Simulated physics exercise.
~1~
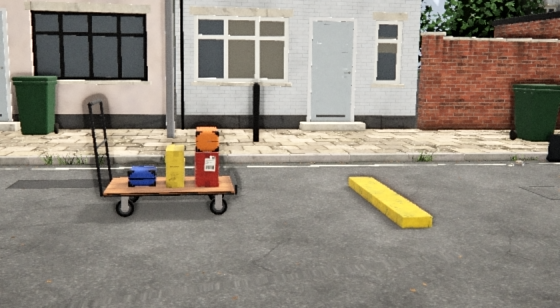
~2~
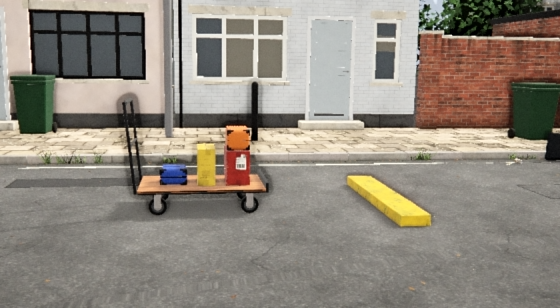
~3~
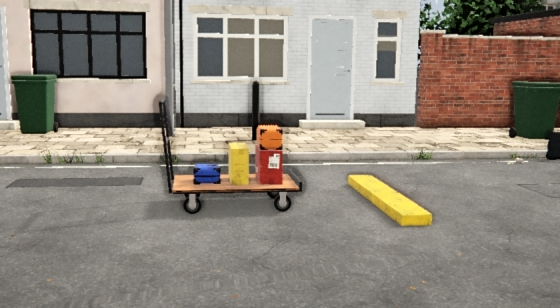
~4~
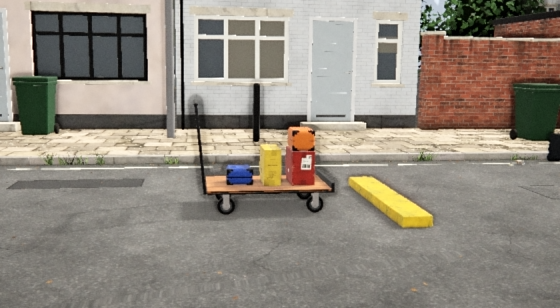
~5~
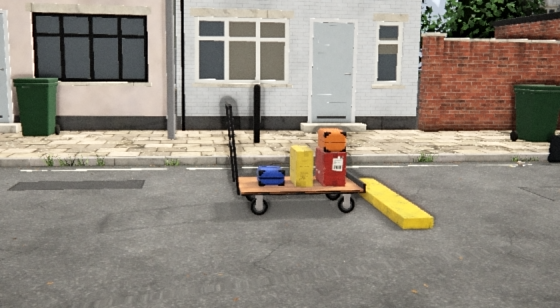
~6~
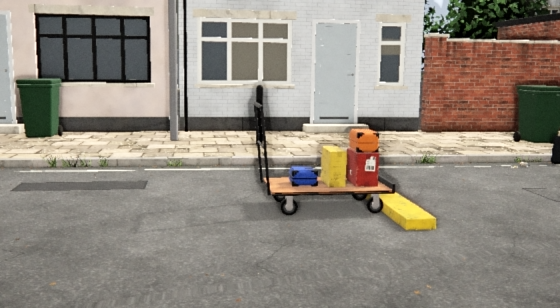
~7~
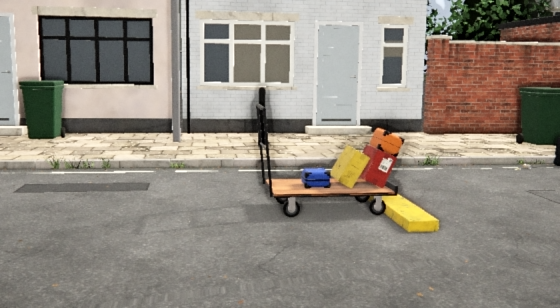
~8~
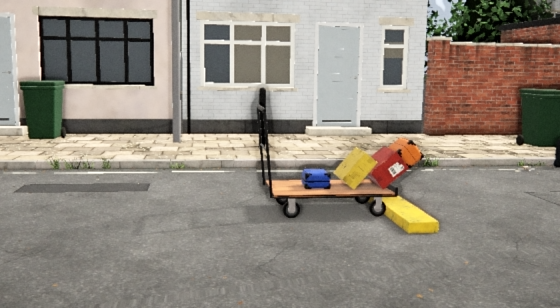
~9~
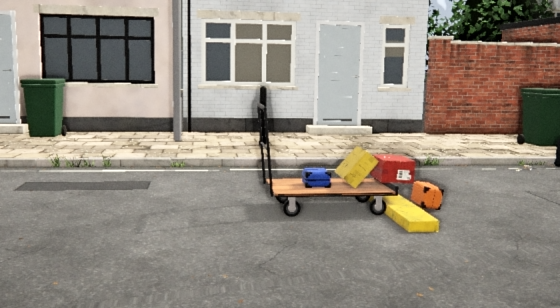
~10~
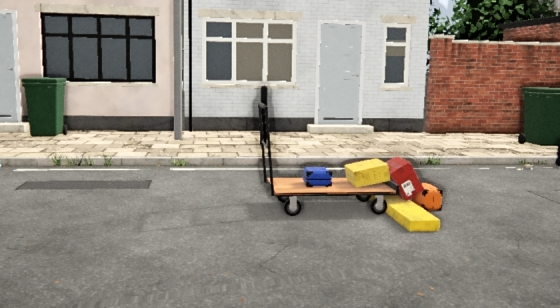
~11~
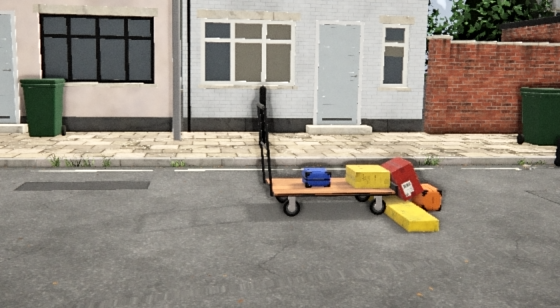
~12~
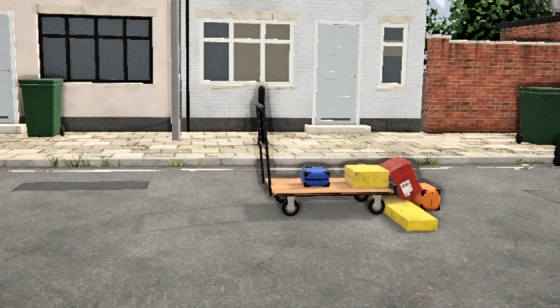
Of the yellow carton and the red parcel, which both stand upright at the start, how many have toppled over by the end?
Two of them have toppled. The yellow carton lies on its side on the trolley, and the red parcel has tipped over past the front edge.
